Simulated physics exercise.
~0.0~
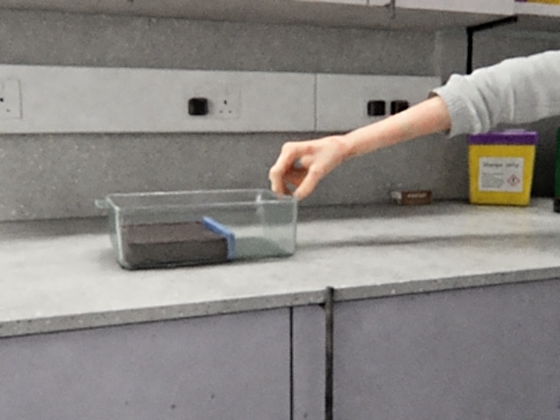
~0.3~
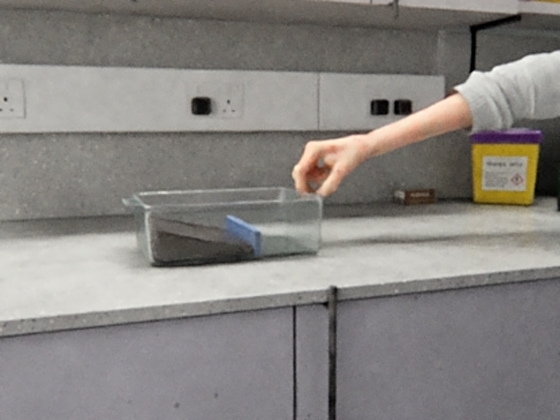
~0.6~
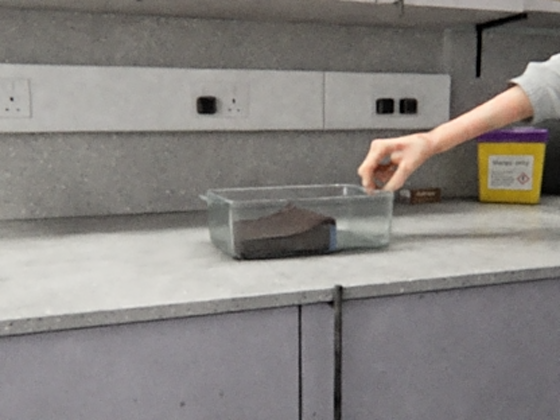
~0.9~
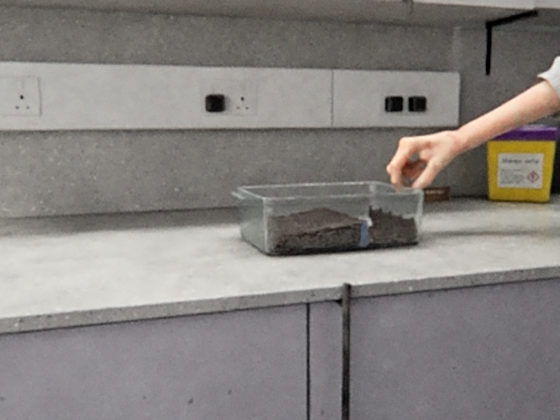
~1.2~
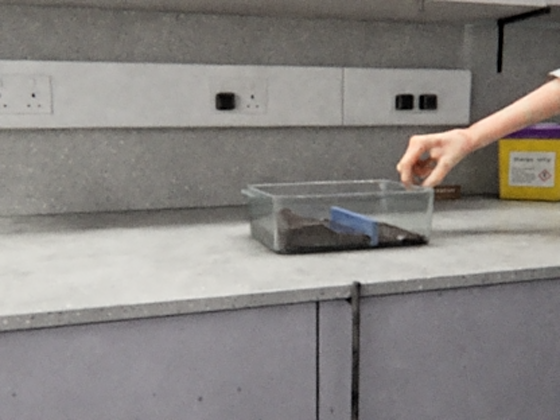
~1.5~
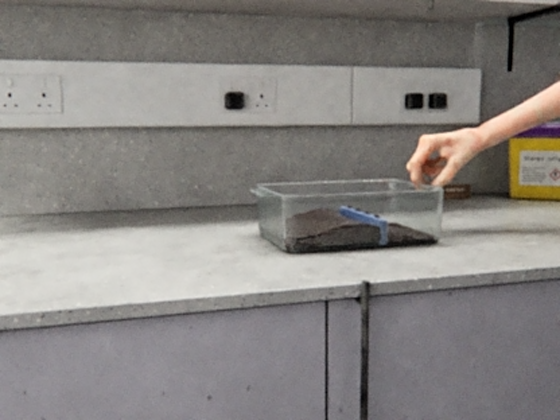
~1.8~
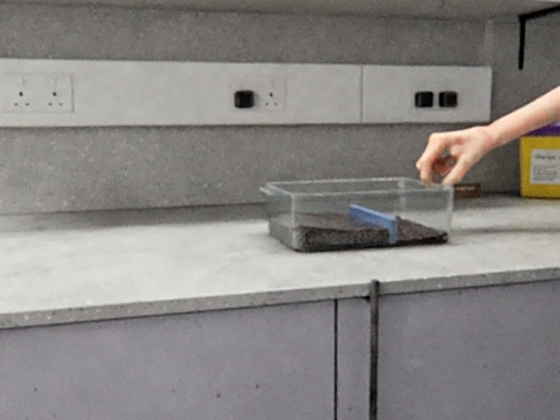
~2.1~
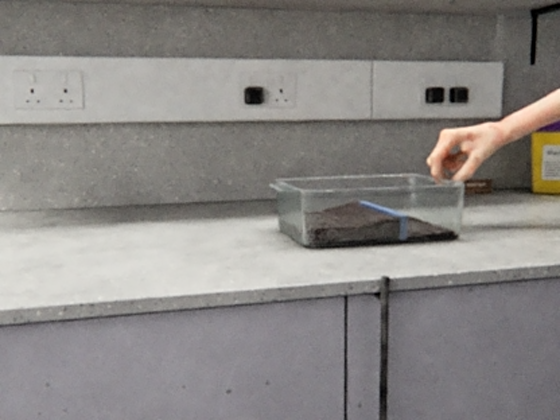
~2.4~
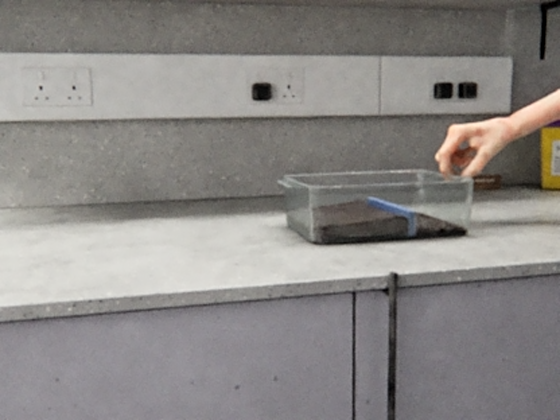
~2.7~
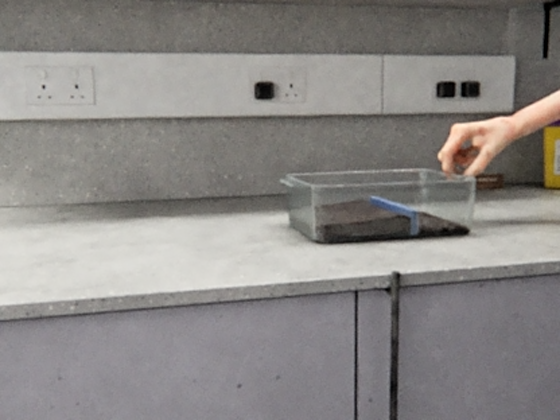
A hand pulls a clear tub right, and some dark coffee spills over its blue divider.
